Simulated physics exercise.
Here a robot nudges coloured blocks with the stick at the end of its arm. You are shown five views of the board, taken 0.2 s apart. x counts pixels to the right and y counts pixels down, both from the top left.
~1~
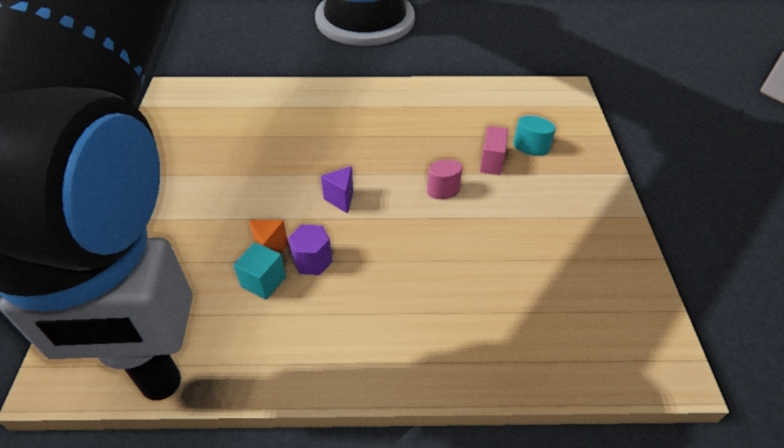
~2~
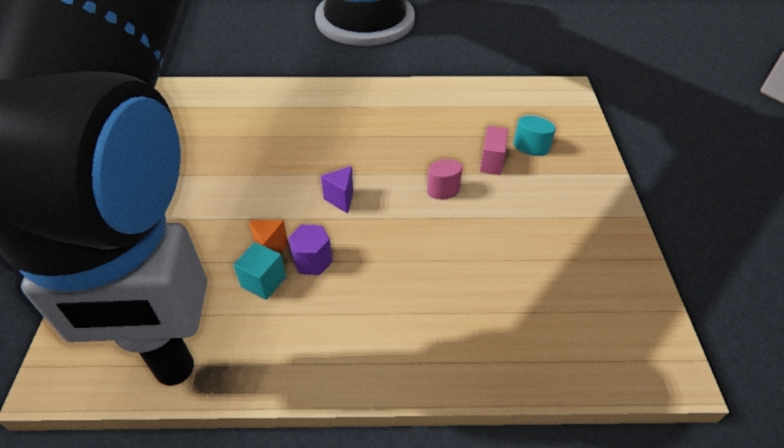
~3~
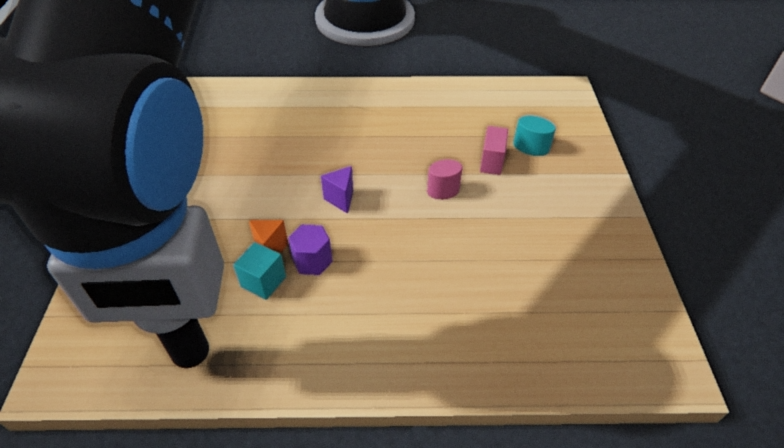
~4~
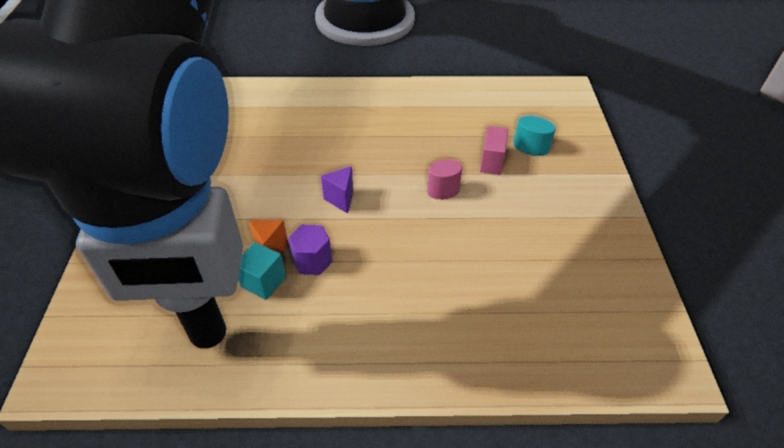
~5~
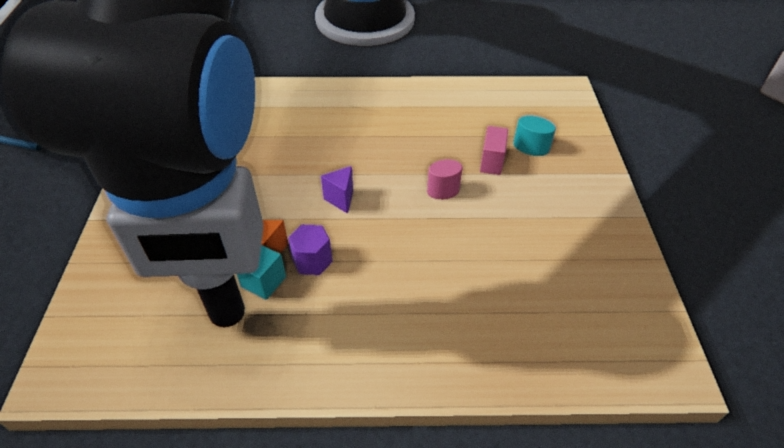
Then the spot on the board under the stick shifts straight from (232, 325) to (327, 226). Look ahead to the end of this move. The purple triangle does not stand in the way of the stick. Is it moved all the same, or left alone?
It is untouched.
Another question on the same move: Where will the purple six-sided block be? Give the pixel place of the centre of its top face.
(352, 217)
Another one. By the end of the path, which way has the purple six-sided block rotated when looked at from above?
Its spin: Clockwise.
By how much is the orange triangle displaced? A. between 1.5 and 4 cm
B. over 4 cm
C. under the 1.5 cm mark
B: Over 4 cm.
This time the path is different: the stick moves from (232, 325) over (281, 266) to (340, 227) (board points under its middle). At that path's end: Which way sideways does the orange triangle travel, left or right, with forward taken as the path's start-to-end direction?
It is displaced to the left.
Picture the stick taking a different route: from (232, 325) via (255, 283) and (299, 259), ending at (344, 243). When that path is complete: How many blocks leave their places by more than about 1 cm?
That's three or more.
The first path, step by step. One third of the way, stick (265, 275); turquoise square block (272, 238), turned 20° anticlockwise; orange triangle (269, 211), turned 20° anticlockwise; purple six-sided block (312, 235), turned 20° clockwise.
Two thirds of the way, stick (297, 243); turquoise square block (292, 208), turned 45° anticlockwise; orange triangle (269, 192), turned 75° anticlockwise; purple six-sided block (330, 226), turned 65° clockwise.
At the end, stick (326, 214); turquoise square block (302, 188), turned 85° anticlockwise; orange triangle (270, 187), turned 110° anticlockwise; purple six-sided block (352, 217), turned 125° clockwise; purple triangle unmoved.
